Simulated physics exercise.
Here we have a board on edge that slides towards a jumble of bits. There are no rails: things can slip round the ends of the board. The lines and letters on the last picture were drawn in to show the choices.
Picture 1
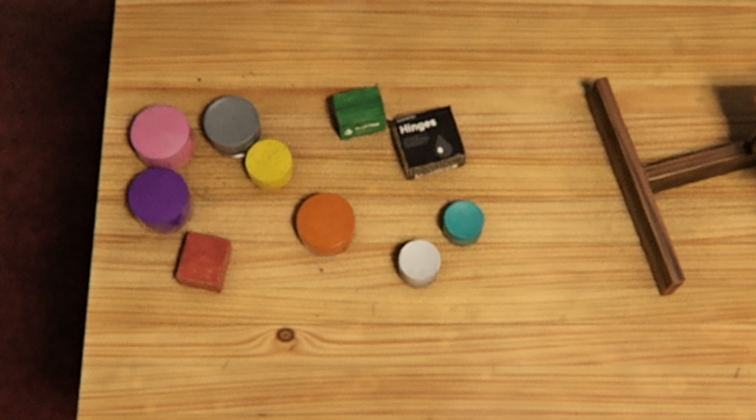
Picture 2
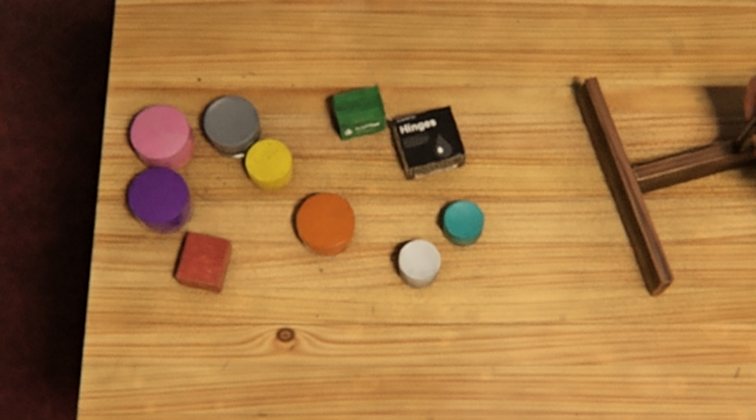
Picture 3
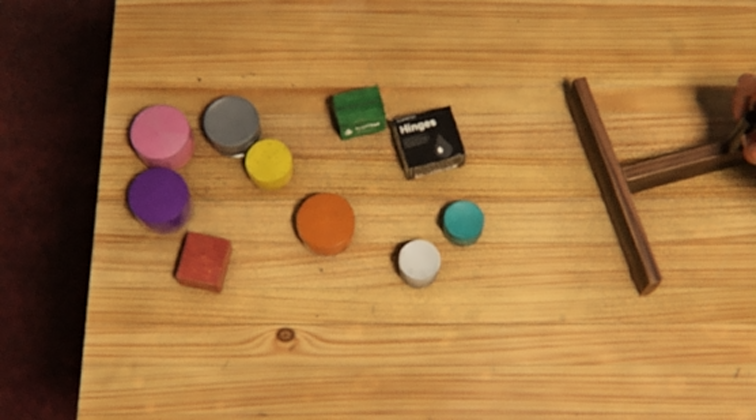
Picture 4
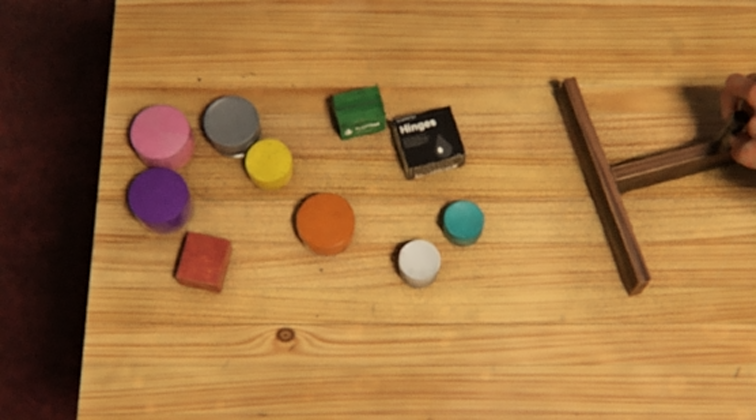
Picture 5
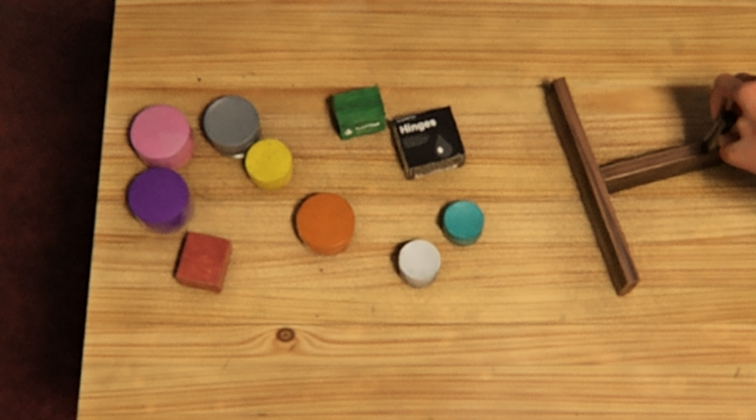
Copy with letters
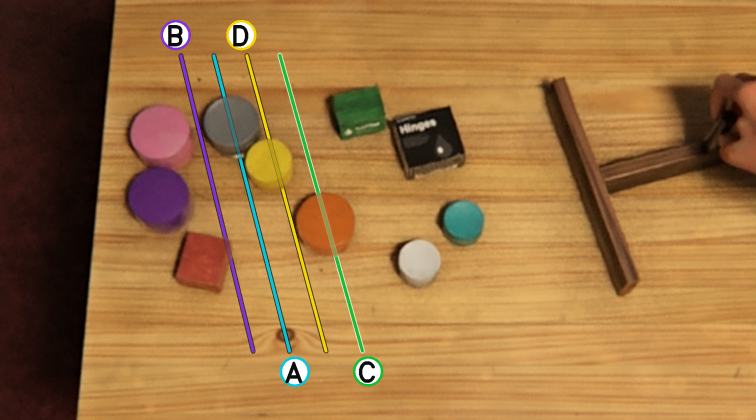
On a wooden tabletop, a hand slides a T-shaped wooden tool slowly left while colourful pots, a block and small boxes stay still.
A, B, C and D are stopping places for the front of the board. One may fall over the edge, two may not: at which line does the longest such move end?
The farthest such stop is B.
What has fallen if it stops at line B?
The pink tin goes over.
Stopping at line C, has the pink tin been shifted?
No.
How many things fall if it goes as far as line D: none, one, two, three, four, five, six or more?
The count is none.
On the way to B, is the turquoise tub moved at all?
By then, yes.
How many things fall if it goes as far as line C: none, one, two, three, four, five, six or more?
By then, none.
On the copy, A at (250, 196); B at (215, 196); C at (319, 196); D at (284, 196).
On B. First, board (458, 176); black box (403, 147); turquoise tub (440, 229).
Then, board (322, 177); grey tin (221, 123); yellow pot (225, 179).
Finally, board (215, 177); pink tin over the edge; purple pot (100, 231); one fallen.
By contrast, A is within the limit but short; C is within the limit but short; D is within the limit but short.
